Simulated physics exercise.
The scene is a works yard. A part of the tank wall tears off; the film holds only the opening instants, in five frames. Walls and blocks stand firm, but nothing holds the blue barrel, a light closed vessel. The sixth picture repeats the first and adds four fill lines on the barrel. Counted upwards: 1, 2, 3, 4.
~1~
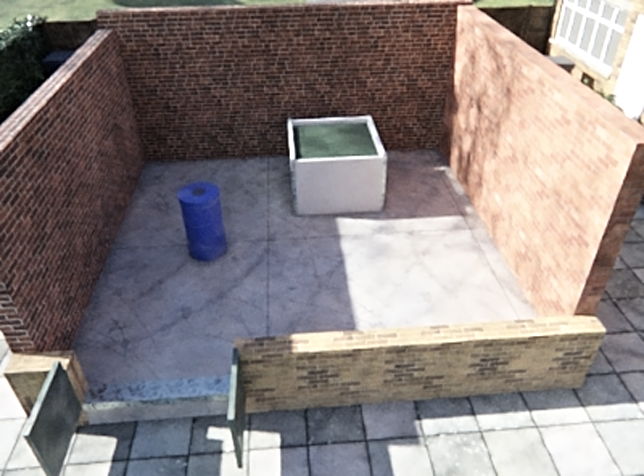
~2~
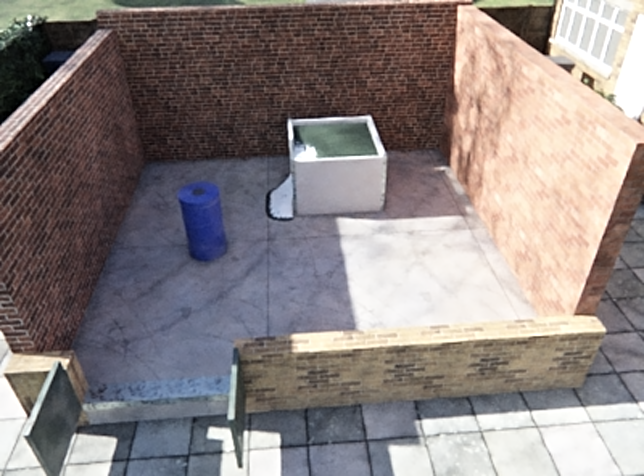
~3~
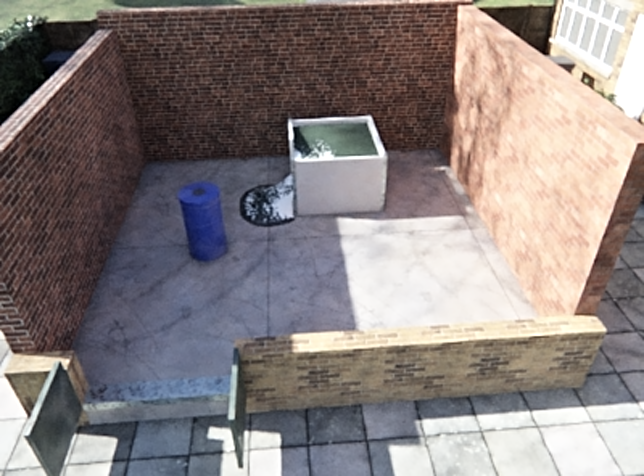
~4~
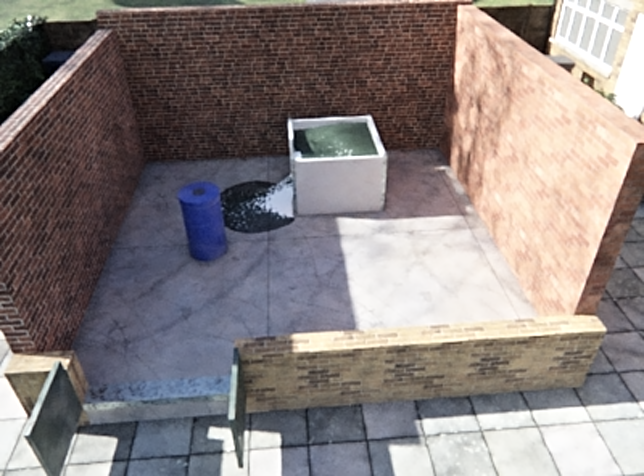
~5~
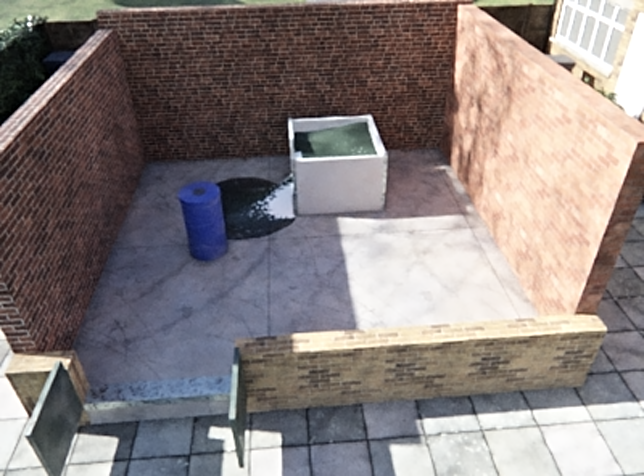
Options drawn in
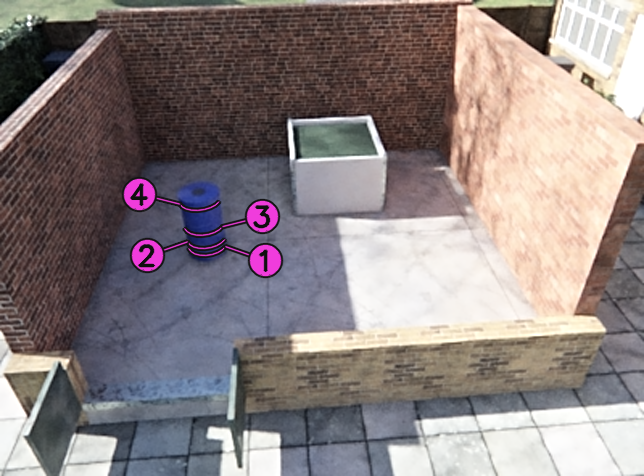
A brick-walled yard with an open gate, where water pours from the left side of a pale tank and spreads leftward behind a blue barrel.
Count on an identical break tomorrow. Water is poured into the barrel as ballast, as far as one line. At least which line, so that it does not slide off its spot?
3.
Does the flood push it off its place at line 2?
Yes, it does.
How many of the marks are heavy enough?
Two.
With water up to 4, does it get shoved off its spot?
No, that is safe.
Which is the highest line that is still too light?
Here it is line 2.
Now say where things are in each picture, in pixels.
Lid of the blue barrel at (199, 192); tank full, its middle at (334, 142); open gate at (156, 348), in the first frame.
In the second frame, 1 % of the ground wet, in view closest to the barrel at (273, 211).
In the third frame, 3 % of the ground wet, in view closest to the barrel at (261, 221).
In the fourth frame, 6 % of the ground wet, in view closest to the barrel at (231, 223).
Lid of the blue barrel at (199, 192); 9 % of the ground wet, in view closest to the barrel at (230, 235), in the fifth frame.
On the marked copy, 1 at (206, 255); 2 at (204, 248); 3 at (202, 235); 4 at (197, 210); from the bottom up 1, 2, 3, 4.
For line 1, it is pushed about 4 times its own width away.
For line 2, it is pushed about half its own width away.
For line 3, it does not move.
For line 4, it does not move.
